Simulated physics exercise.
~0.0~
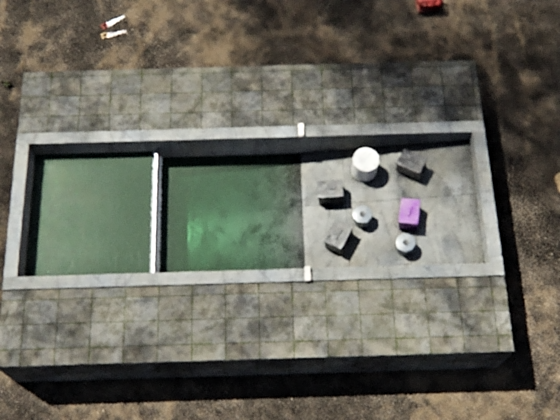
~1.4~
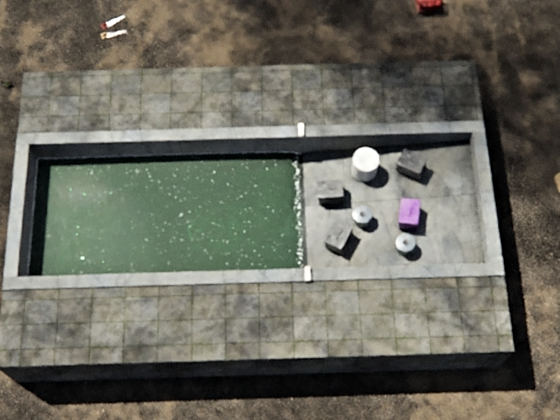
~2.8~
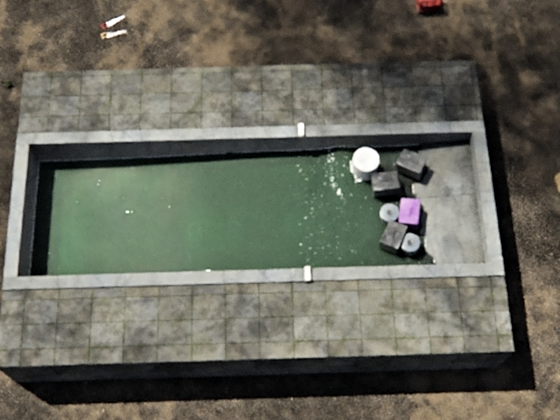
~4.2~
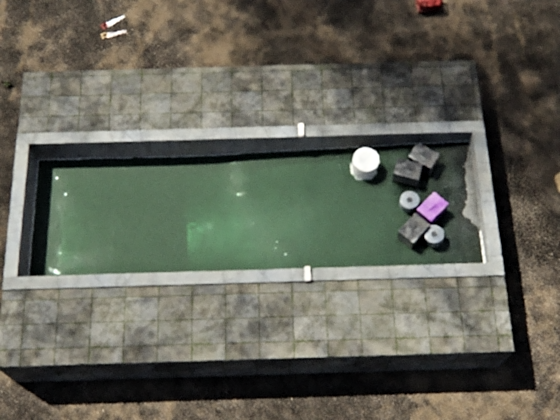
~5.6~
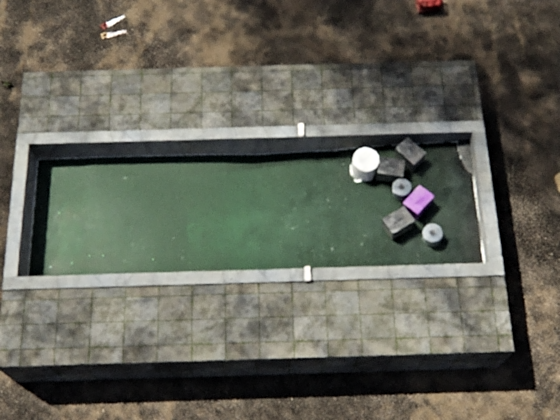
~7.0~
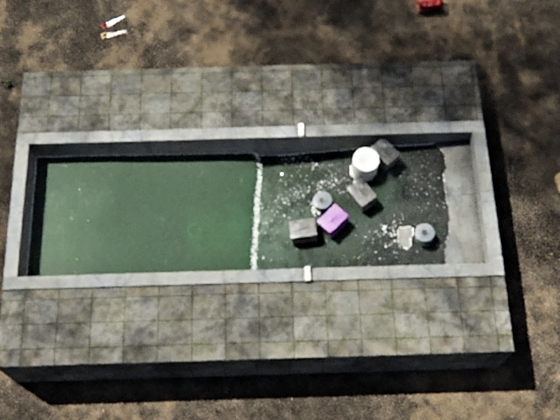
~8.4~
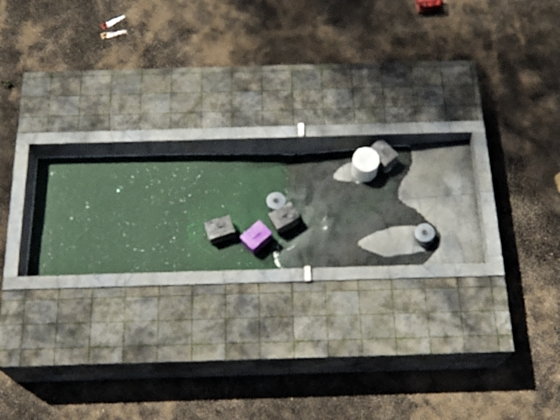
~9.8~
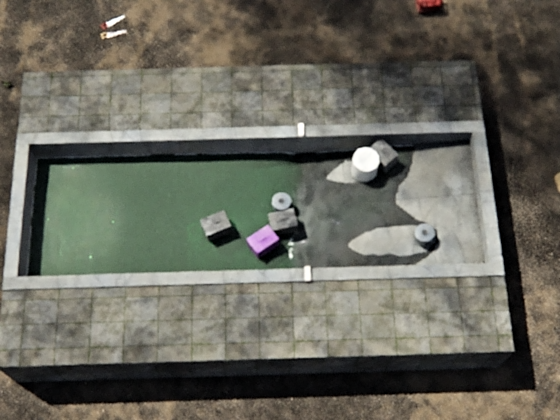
At the start, green water sits behind a white divider at the left of a stone basin, while grey chests, a purple chest, two small round tubs and a white cylinder rest on the dry ramp at right. The divider vanishes and the water rushes right, sweeping up to the objects and shoving most of them farther up the ramp. The water then draws back left, carrying the purple chest, two grey chests and one tub past the white marks. They finish clustered at the water's edge, shifting slightly, while one tub and a grey chest beside the unmoved cylinder remain on the wet ramp.
